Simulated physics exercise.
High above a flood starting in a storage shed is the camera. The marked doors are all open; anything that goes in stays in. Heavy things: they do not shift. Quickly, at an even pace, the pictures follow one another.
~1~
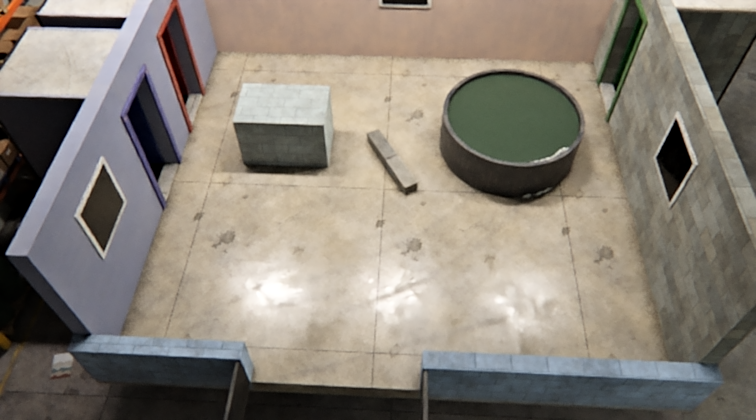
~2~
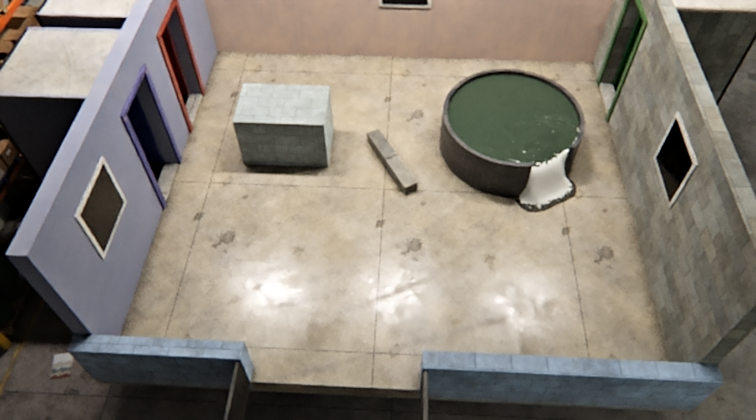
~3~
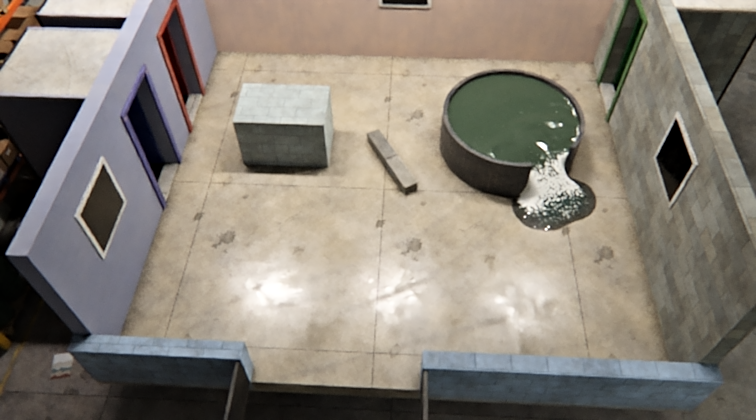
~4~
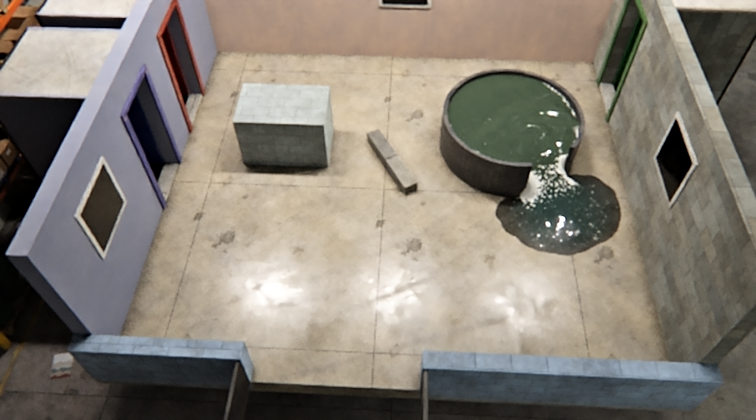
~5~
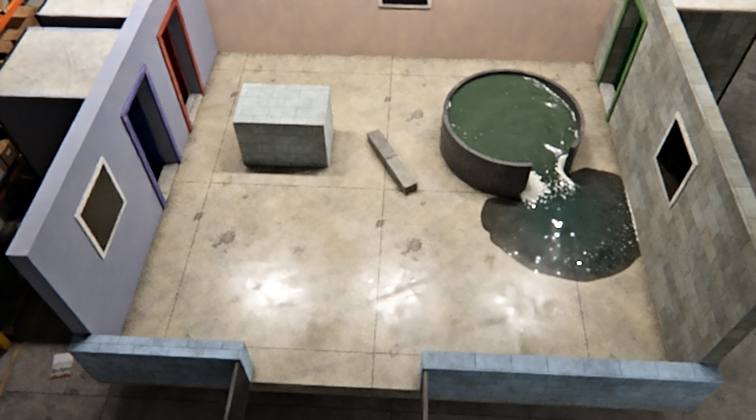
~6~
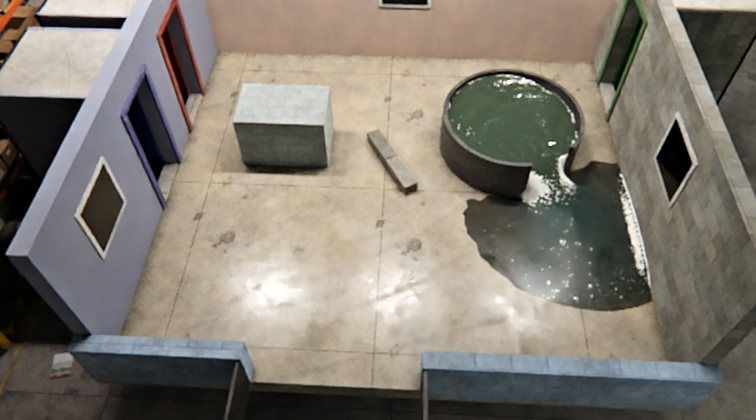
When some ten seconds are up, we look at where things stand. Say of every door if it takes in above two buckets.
The green door receives no more than two buckets; the blue door receives more than two buckets; the red door receives no more than two buckets.
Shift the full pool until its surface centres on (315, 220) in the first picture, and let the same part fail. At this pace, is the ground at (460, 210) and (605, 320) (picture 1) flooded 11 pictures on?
Note - point 1 still bare; point 2 drenched.
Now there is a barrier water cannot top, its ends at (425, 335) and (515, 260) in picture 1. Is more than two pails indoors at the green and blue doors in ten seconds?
The way I see it, the green door misses the amount while the blue door misses the amount.
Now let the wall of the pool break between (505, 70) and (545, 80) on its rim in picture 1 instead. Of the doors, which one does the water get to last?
The blue door comes last.
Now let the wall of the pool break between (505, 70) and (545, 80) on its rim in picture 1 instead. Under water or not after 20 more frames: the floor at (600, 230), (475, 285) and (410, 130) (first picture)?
First soaked, second unwetted, third soaked.
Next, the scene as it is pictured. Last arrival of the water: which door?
The red-painted one.
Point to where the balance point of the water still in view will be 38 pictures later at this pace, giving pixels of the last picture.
(466, 224).
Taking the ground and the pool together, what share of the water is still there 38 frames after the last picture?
I make it 96 per cent.
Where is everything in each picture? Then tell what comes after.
In the first picture, still water in the round pool at (513, 117).
In the second picture, water pours out at (547, 178) and has run to (525, 206).
In the third picture, the front is at (535, 224), out from the gap at (546, 180).
In the fourth picture, the front is at (573, 250), out from the gap at (546, 180).
In the fifth picture, water pours out at (546, 180) and has run to (612, 271).
In the sixth picture, the front is at (645, 296), out from the gap at (546, 180).
A moment on, water covers 15 % of the floor; the green door not reached, the blue door not reached, the red door not reached.
Next, water covers 20 % of the floor; the green door not reached, the blue door not reached, the red door not reached.
Then, water covers 35 % of the floor; the green door wet at the sill, nothing in, the blue door not reached, the red door not reached.
Later, water covers 65 % of the floor; the green door wet at the sill, nothing in, the blue door under two buckets in, the red door not reached.
In the end, water covers 90 % of the floor; the green door wet at the sill, nothing in, the blue door over two buckets in, the red door wet at the sill, nothing in.
